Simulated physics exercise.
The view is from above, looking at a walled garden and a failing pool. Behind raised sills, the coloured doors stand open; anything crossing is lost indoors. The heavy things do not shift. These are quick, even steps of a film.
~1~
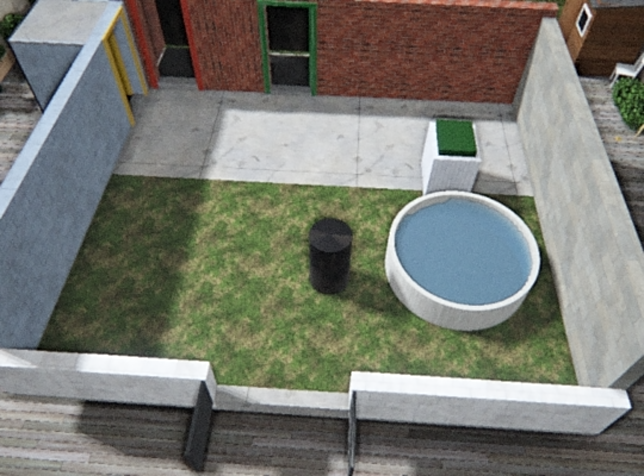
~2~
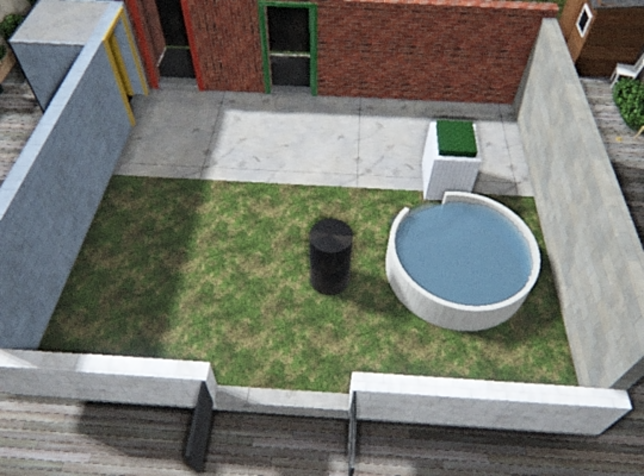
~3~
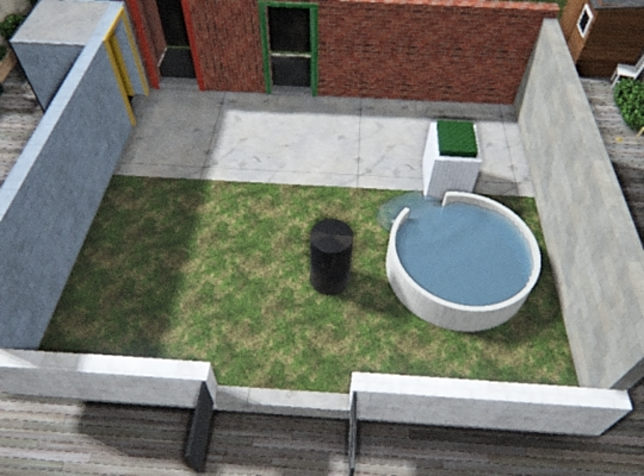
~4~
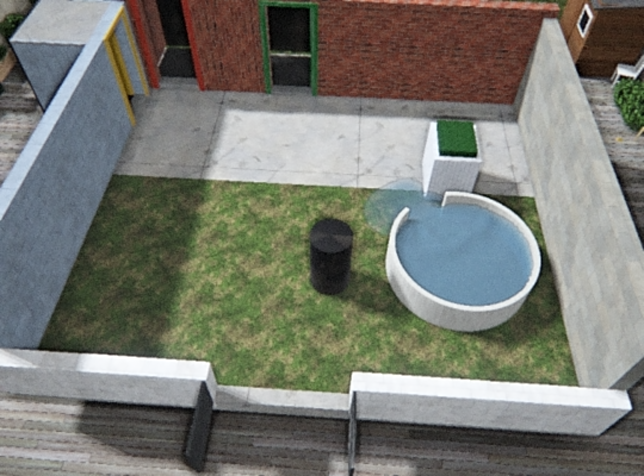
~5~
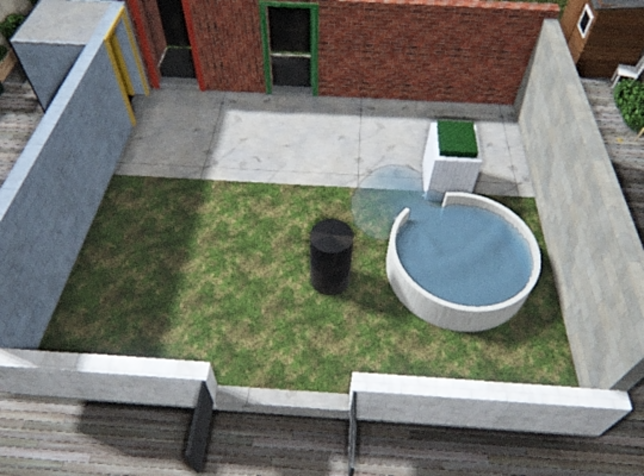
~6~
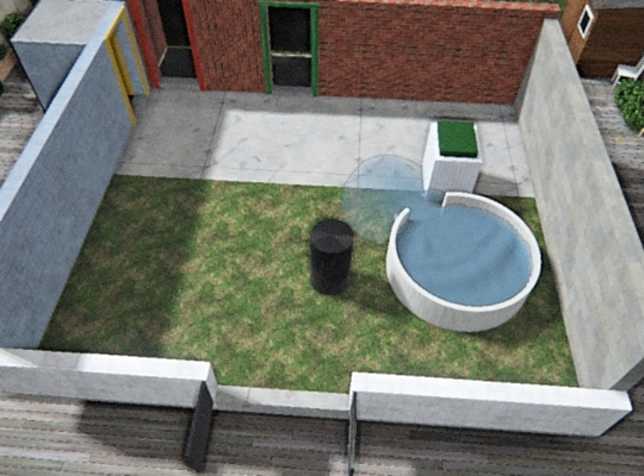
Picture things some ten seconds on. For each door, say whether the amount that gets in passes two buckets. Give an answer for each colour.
At the end, the red door does not top two buckets, the green door tops two buckets, the yellow door tops two buckets.
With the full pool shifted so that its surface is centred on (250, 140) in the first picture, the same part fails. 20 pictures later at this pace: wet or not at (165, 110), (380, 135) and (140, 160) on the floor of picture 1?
Soaked, soaked, soaked.
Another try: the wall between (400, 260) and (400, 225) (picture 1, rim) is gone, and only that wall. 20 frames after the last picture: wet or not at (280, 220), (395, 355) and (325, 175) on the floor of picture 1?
Point by point: Soaked; soaked; soaked.
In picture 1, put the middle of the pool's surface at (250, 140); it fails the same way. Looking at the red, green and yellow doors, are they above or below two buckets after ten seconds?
Result per door: Red gets past it; green does not reach it; yellow gets past it.
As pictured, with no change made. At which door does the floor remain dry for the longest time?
Looking at the pictures, the answer is the one in yellow.
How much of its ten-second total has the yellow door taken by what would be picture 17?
Around 0 percent.
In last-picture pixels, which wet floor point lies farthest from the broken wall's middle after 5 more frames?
My guess would be about (335, 120).
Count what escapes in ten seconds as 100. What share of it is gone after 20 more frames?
Close to 15 %.
A moment on, water covers 15 % of the floor; the red door not reached, the green door not reached, the yellow door not reached.
Next, water covers 30 % of the floor; the red door not reached, the green door wet at the sill, nothing in, the yellow door not reached.
Then, water covers 45 % of the floor; the red door wet at the sill, nothing in, the green door over two buckets in, the yellow door not reached.
Later, water covers 60 % of the floor; the red door wet at the sill, nothing in, the green door over two buckets in, the yellow door over two buckets in.
In the end, water covers 75 % of the floor; the red door wet at the sill, nothing in, the green door over two buckets in, the yellow door far over two buckets in.
